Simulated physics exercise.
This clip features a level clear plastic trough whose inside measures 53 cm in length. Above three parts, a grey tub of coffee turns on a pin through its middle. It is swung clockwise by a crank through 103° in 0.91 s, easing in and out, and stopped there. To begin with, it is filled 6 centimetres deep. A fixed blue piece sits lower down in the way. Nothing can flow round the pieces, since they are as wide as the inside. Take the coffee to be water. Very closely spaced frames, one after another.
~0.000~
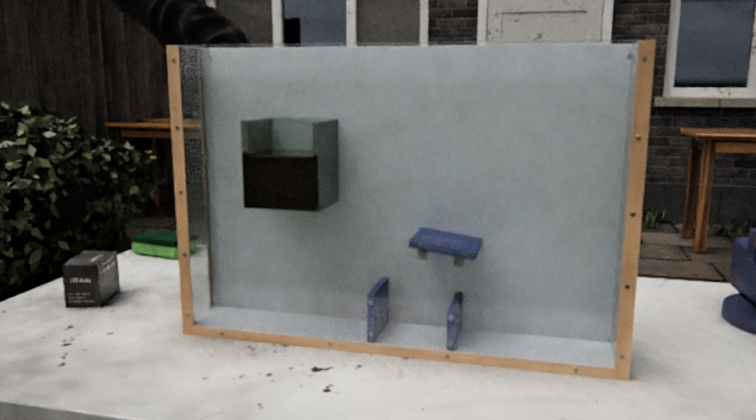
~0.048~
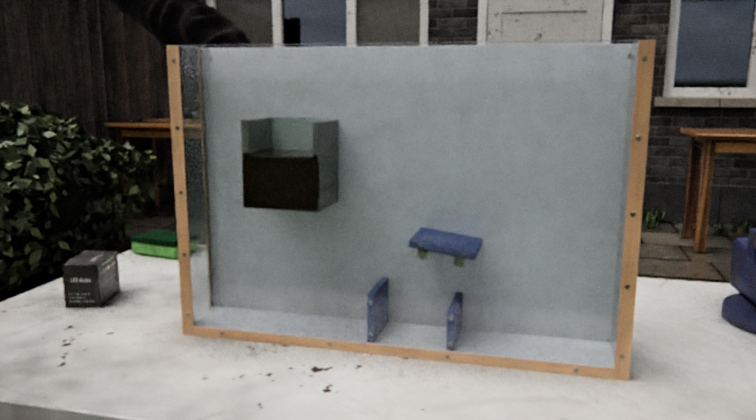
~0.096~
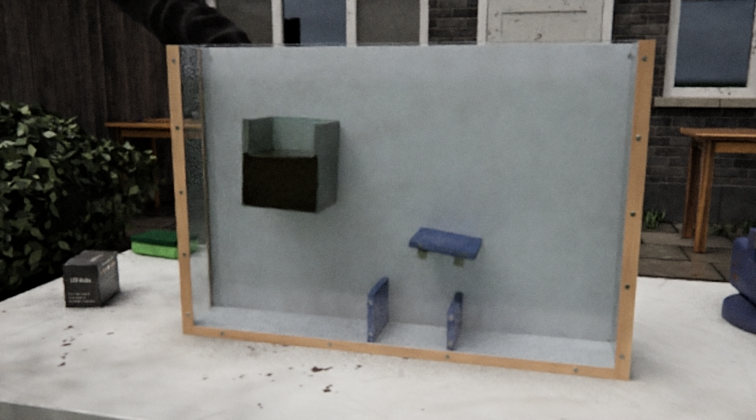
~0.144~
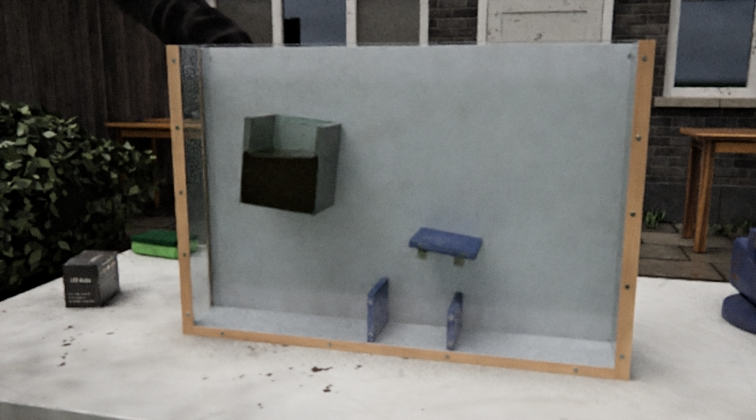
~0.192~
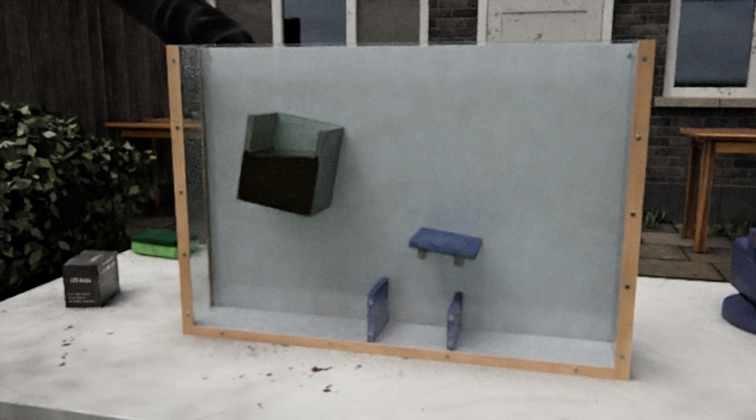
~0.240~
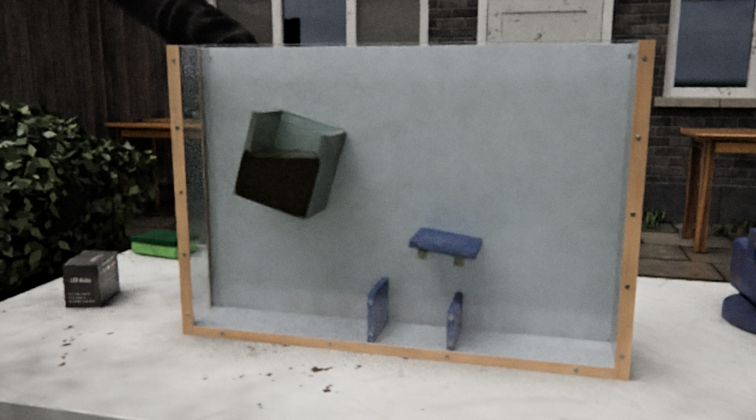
A clear-fronted, wood-edged case stands on a pale tabletop outdoors, seen from the front, with a leafy bush, brick wall and windows behind. Inside, a grey tub of dark brown coffee sits at upper left, above two upright blue dividers and a small blue ledge at lower right. The tub slowly leans clockwise, its right side dipping slightly, while the camera stays still.
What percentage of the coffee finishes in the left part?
About 40 per cent.
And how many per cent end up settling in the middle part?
Share at rest: Close to 56 %.
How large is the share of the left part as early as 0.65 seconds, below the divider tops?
2 %.
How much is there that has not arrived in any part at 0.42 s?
Roughly 100 per cent.
Then, 0.42 s in, hardly anything has reached the bottom yet.
Then, 0.65 s in, hardly anything has reached the bottom yet.
Then, 0.95 s in, 67 per cent is down, the largest part in the middle part.
Finally, the split from left to right is 38, 57 and 6 per cent.
